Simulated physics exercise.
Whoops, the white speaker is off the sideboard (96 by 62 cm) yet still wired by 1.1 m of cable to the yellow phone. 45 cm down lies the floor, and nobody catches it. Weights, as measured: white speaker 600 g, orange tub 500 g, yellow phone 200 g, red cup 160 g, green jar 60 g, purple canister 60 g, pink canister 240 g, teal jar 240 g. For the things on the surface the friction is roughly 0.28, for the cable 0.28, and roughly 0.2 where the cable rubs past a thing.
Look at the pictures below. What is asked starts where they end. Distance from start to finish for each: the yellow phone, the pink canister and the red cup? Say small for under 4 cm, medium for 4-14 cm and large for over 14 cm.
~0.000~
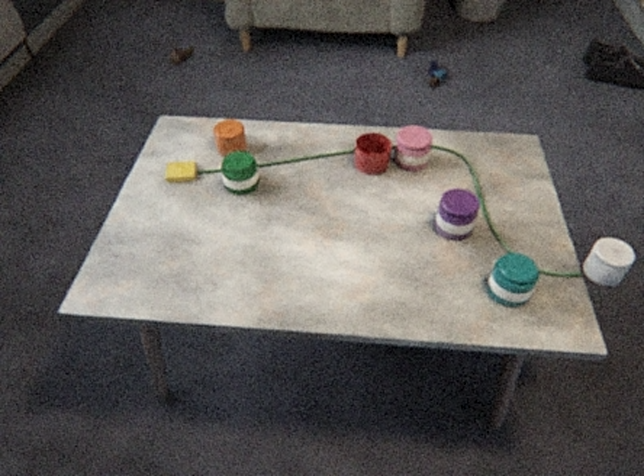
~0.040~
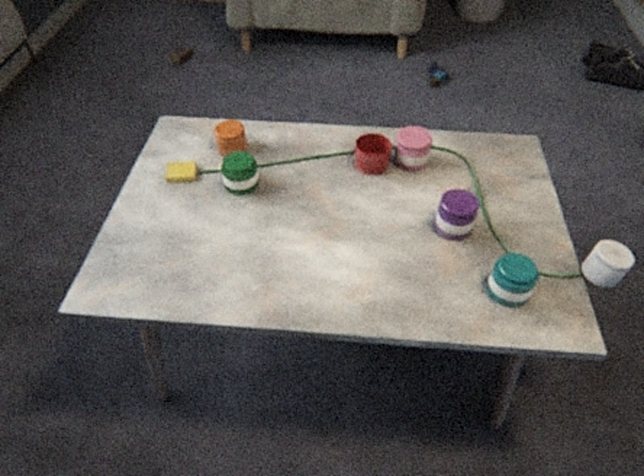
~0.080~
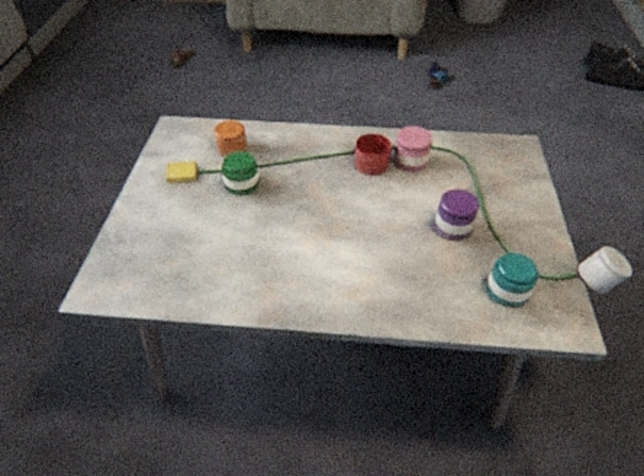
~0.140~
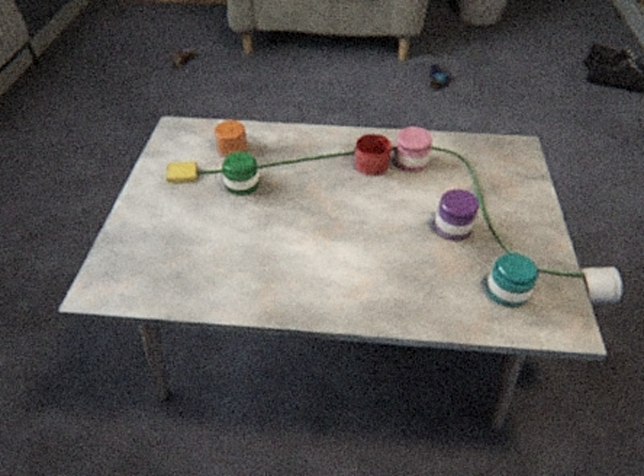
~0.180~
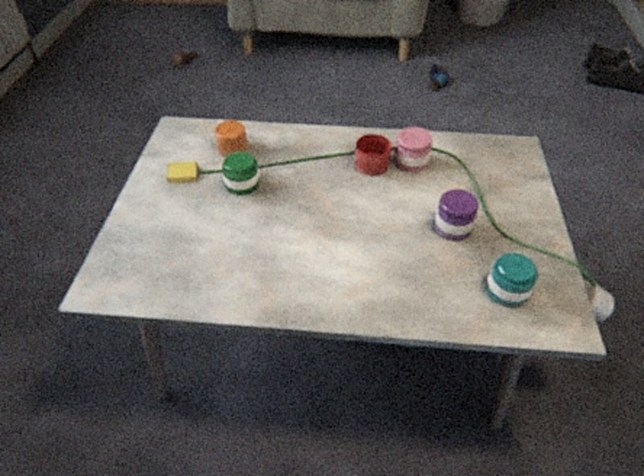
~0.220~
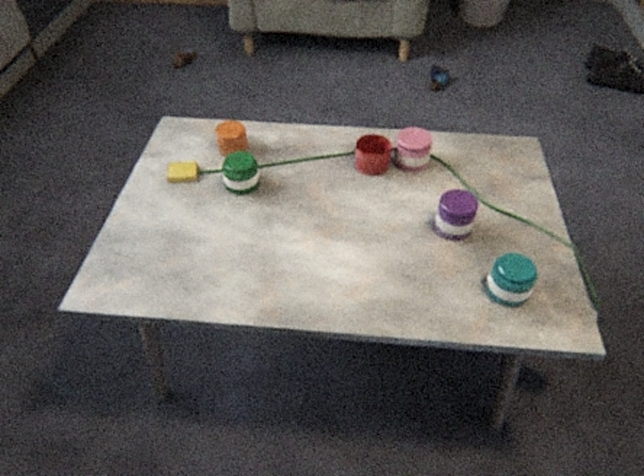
In order: The yellow phone is large, the pink canister is large, the red cup is medium.
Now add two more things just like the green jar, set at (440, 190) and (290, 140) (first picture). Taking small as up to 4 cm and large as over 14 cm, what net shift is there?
Result, in order: Minor / minor.
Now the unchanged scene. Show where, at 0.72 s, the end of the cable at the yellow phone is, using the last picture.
Estimated pixel: (390, 146).
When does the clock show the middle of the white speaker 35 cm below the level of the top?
Roughly 0.34 s.
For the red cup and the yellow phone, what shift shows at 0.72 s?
About: Red cup 6 cm, yellow phone 45 cm.
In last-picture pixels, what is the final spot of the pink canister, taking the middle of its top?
Somewhere around (405, 192) is where it ends up.
After 0.5 s, the cable's tail end at (306, 156); yellow phone 25 cm off its start, pink canister 15 cm off its start, red cup 6 cm off its start.
After 0.7 s, the cable's tail end at (390, 146); yellow phone 46 cm off its start, pink canister 19 cm off its start, red cup 6 cm off its start.
After 1.0 s, the cable's tail end at (404, 145); yellow phone 50 cm off its start at (391, 138), pink canister 19 cm off its start at (405, 192), red cup 6 cm off its start at (376, 162).
After 1.2 s, the cable's tail end at (404, 145); yellow phone 50 cm off its start, pink canister 19 cm off its start, red cup 6 cm off its start.
After 2.4 s, the cable's tail end at (404, 145); yellow phone 50 cm off its start at (391, 138), pink canister 19 cm off its start at (405, 192), red cup 6 cm off its start at (377, 162), green jar 10 cm off its start at (278, 176).
